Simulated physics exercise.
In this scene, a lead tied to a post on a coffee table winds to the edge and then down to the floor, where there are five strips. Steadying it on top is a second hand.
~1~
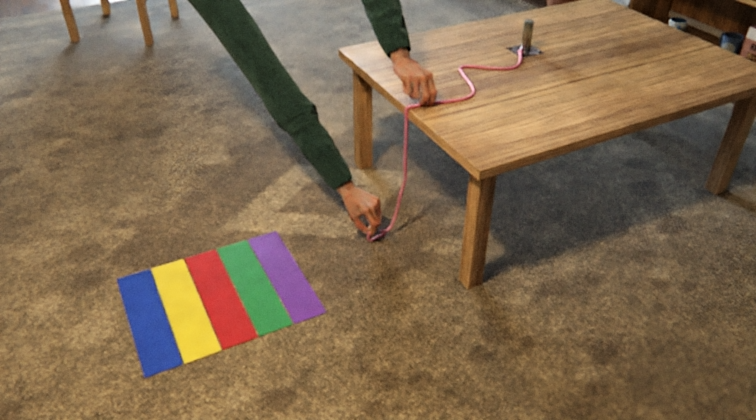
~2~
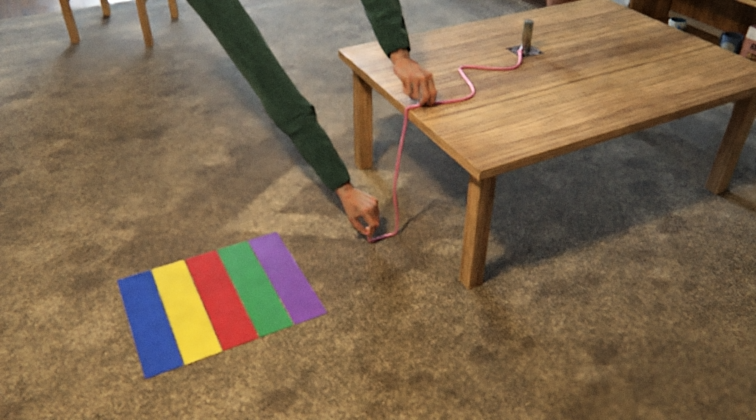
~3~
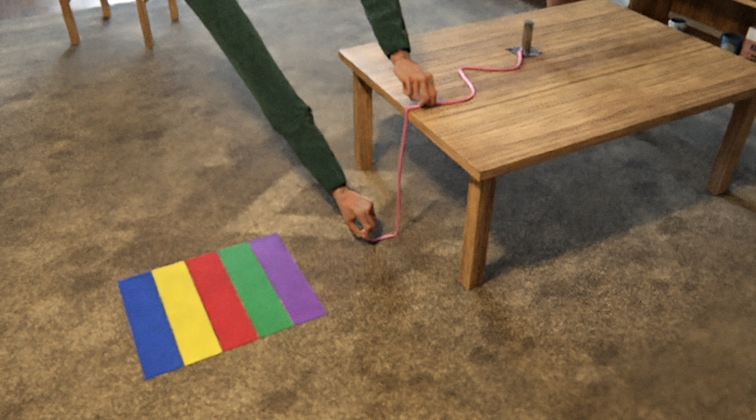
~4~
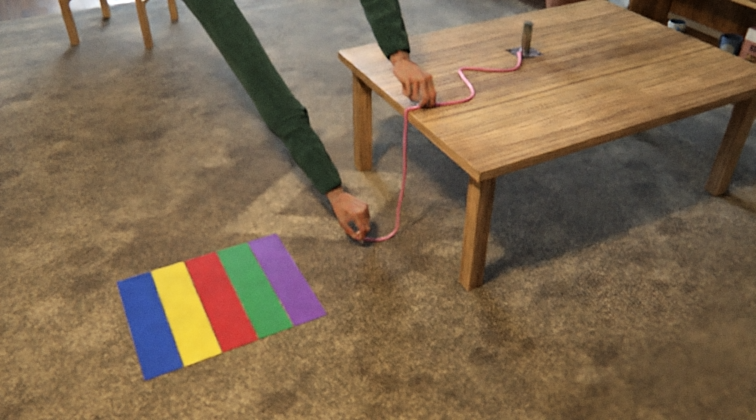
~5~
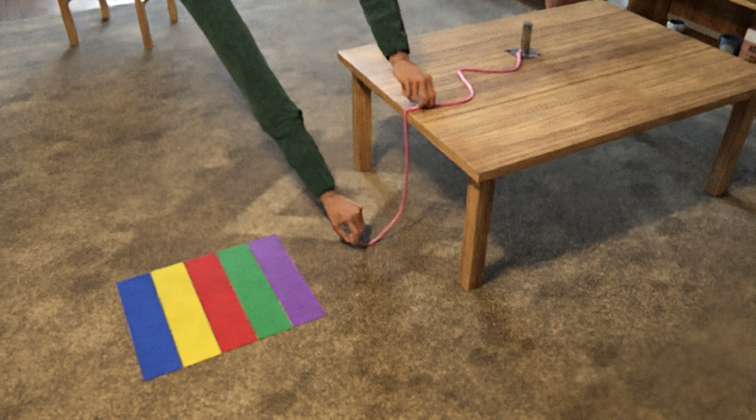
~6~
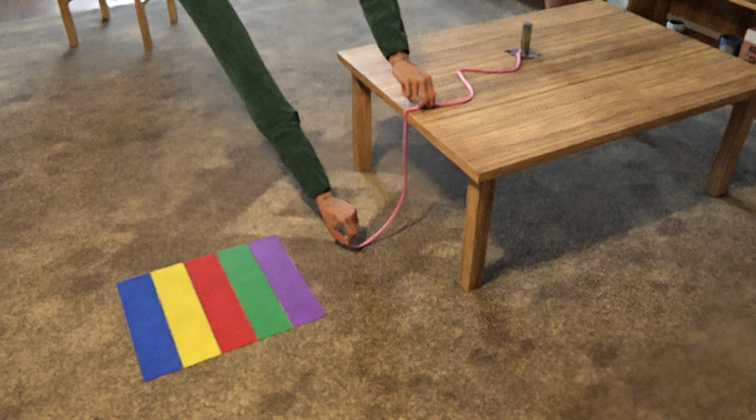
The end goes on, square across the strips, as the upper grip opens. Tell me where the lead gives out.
It gives out over the red strip.
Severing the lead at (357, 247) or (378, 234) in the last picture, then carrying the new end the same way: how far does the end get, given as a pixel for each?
Near (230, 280) and (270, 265).
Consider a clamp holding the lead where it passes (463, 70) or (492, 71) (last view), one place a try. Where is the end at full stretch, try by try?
Approximately (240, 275) and (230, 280), respectively.
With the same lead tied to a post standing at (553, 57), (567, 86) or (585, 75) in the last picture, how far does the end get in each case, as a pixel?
Taking the tries in turn, you get (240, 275), (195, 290) and (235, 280).
Early on, end near (264, 269); over green.
Midway, end near (231, 279); over red.
At the end of the slack, end near (211, 286); over red. The end stops over the red strip.
